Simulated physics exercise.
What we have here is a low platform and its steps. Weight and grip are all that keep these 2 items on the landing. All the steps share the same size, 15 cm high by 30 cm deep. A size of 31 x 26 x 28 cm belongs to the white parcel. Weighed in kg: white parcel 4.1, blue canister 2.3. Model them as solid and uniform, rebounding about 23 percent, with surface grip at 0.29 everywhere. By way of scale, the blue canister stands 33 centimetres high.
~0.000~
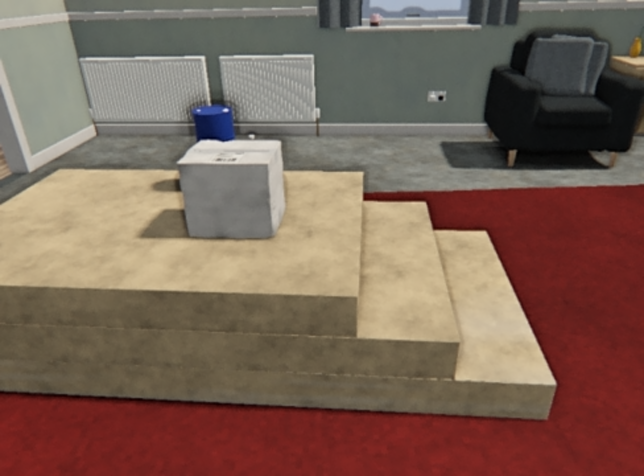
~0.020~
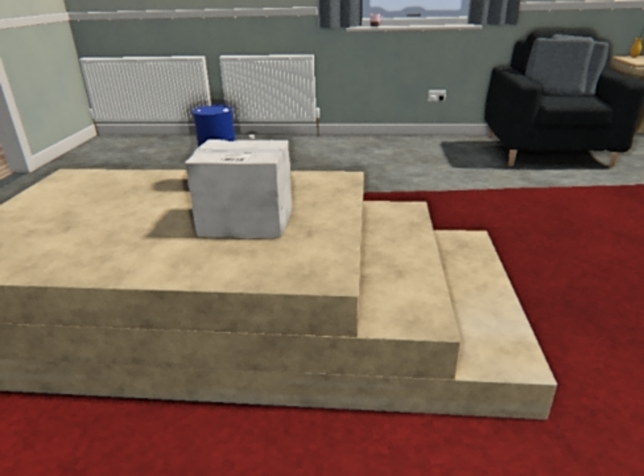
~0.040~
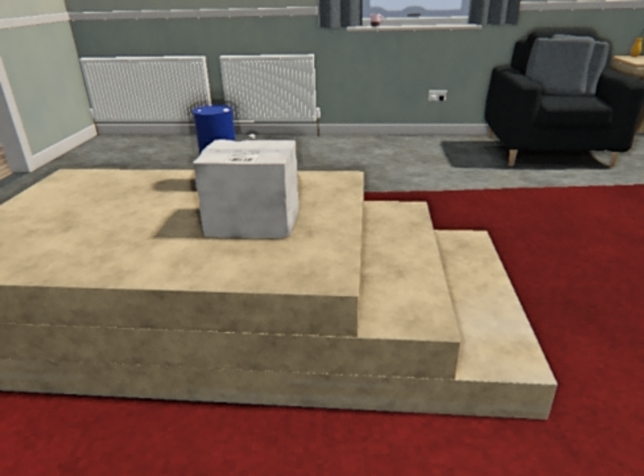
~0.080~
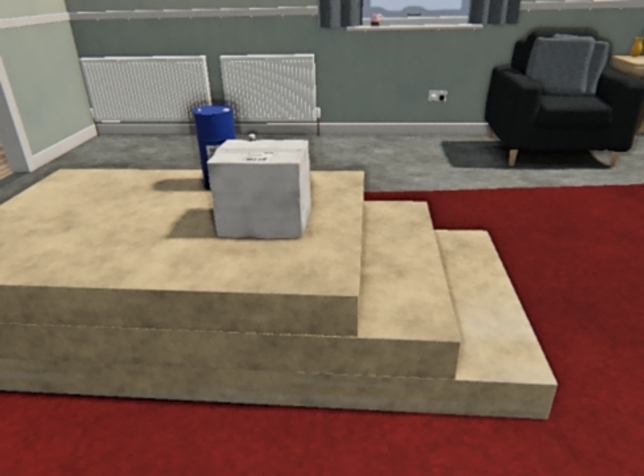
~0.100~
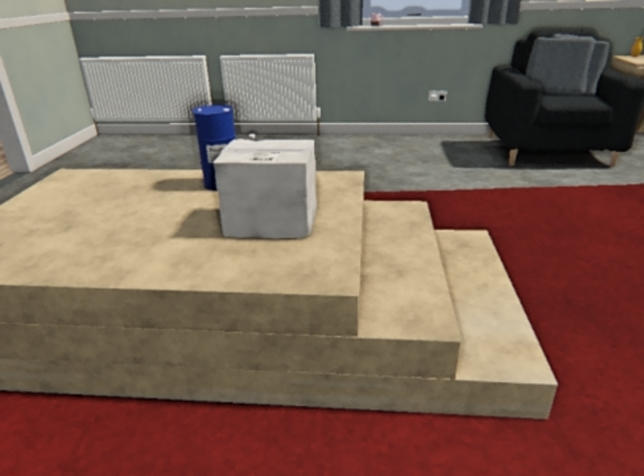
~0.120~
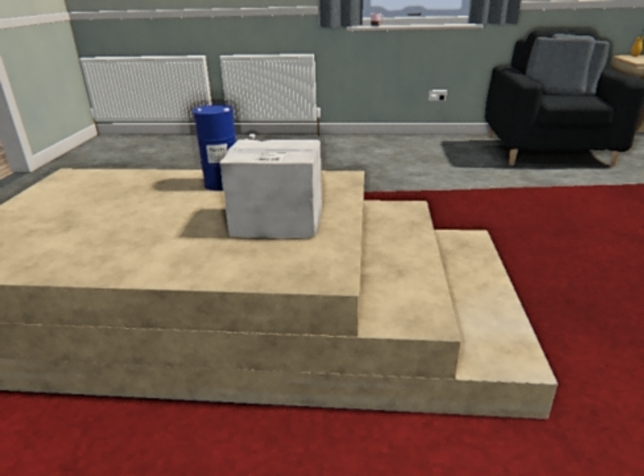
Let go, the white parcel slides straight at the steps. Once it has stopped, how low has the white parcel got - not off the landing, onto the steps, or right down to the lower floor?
Not off the landing.
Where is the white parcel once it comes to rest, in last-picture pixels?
Rest point: Near (326, 189).
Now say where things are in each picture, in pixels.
In the first frame, 45 cm of landing left; white parcel (236, 188).
In the second frame, 42 cm of landing left; white parcel (243, 188).
In the third frame, 40 cm of landing left; white parcel (251, 188).
In the fourth frame, 35 cm of landing left; white parcel (264, 188); blue canister (218, 148).
In the fifth frame, 33 cm of landing left; white parcel (270, 188); blue canister (218, 148).
In the sixth frame, 31 cm of landing left; white parcel (276, 188); blue canister (218, 148).
By 0.22 s, 22 cm of landing left; white parcel near (300, 188).
By 0.42 s, 13 cm of landing left; white parcel near (324, 189).
When it is over (0.9 s), 13 cm of landing left; blue canister within 12 cm of the start. End places, in pixels of the last picture, white parcel near (326, 189).
